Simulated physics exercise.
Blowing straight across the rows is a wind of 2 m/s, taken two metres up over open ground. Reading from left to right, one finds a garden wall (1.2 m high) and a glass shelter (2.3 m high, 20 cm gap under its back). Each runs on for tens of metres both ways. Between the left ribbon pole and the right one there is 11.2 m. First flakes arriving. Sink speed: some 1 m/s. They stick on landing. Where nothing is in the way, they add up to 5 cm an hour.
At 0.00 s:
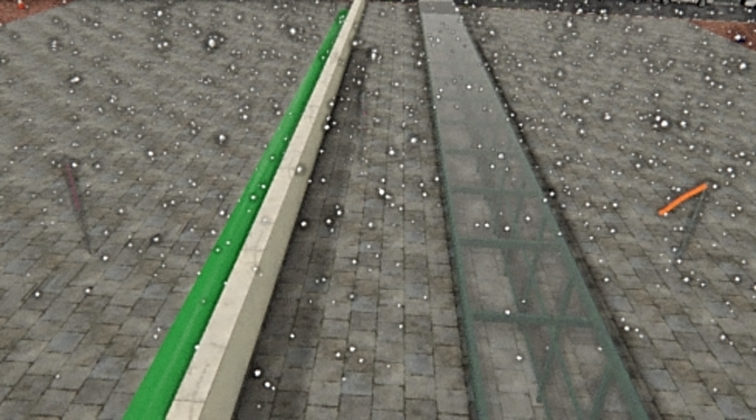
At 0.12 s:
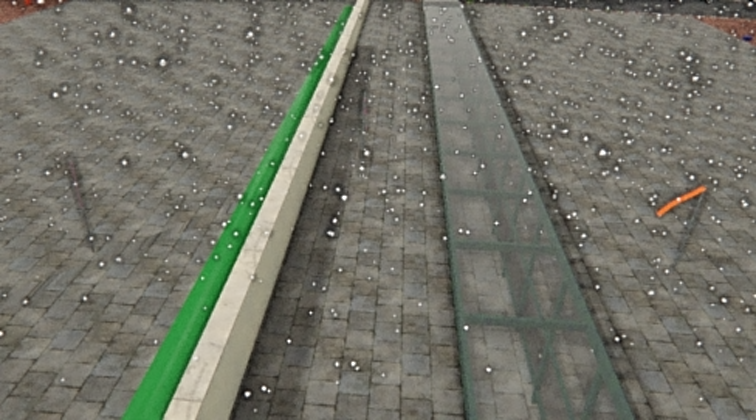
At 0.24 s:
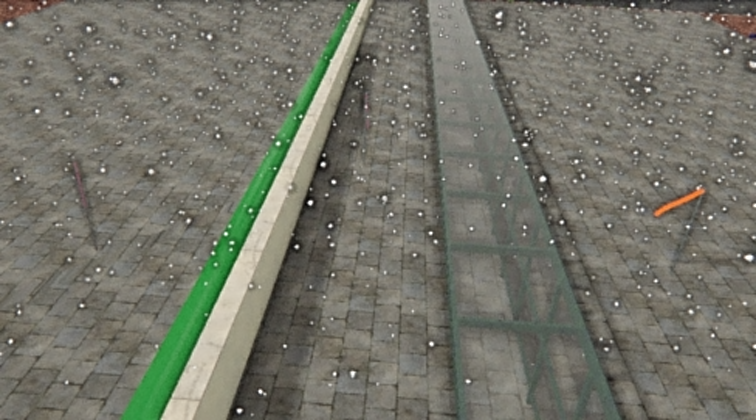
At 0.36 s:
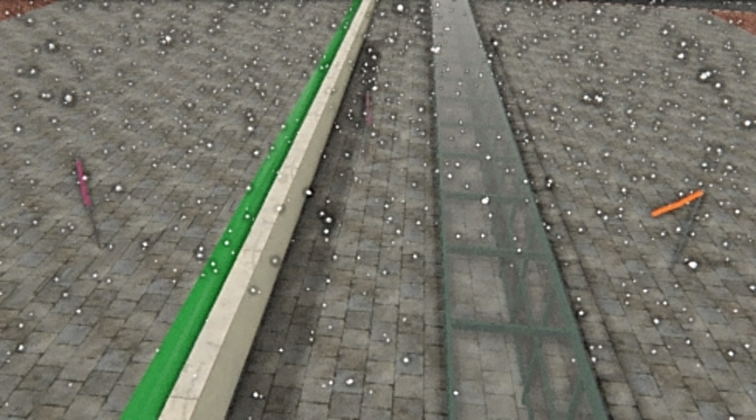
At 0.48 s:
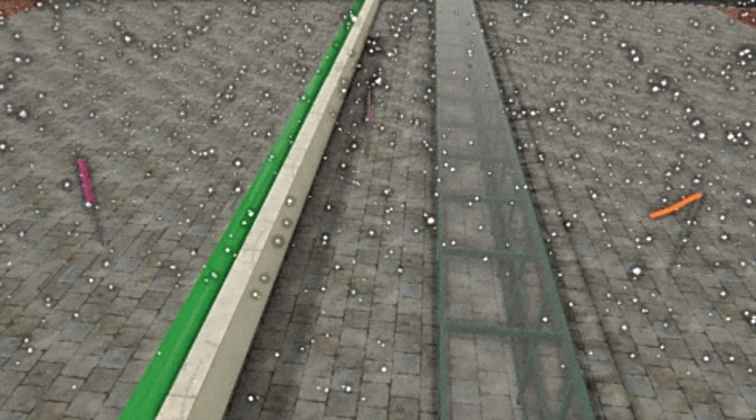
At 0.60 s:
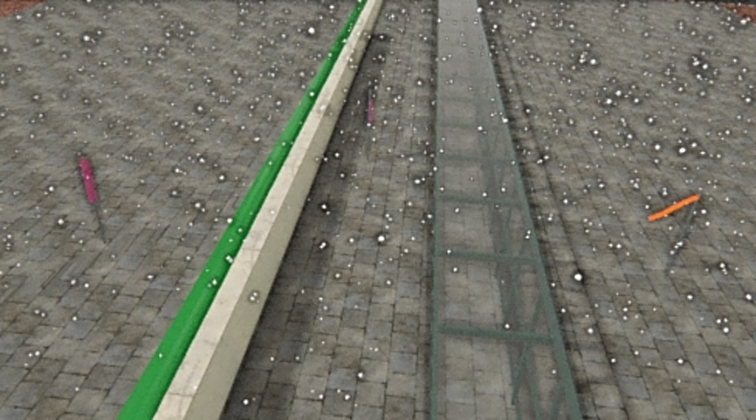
Snowflakes blowing over grey paving, a garden wall and a glass shelter, the left magenta ribbon showing wider, the orange barely shifting.
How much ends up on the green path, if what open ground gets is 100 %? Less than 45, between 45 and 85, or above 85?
It comes to above 85 % of what open ground receives.
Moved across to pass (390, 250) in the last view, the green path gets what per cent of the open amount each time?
80 %.
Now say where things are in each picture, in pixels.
The rows stand in the wind, in the first picture.
The right ribbon ends at (658, 214), leaning 45 degrees to the left and the green one passes (244, 242), in the second picture.
Above the rows the flakes slant 70 degrees from upright, towards the left and the top of the glass shelter crosses (473, 121), in the third picture.
The left ribbon ends at (88, 205), hanging almost straight and the green one passes (274, 182), in the fourth picture.
The right ribbon ends at (651, 216), leaning 55 degrees to the left and above the rows the flakes slant 70 degrees from upright, towards the left, in the fifth picture.
The top of the glass shelter crosses (472, 123), in the sixth picture.
In 10 minutes the green path collects 8 mm against 8 mm in the open.
In 30 minutes the green path collects 24 mm against 25 mm in the open.
In 60 minutes the green path collects 49 mm against 50 mm in the open, so the green path has 97 % of the open amount; the left half of it has 95 %, the right half 100 %.
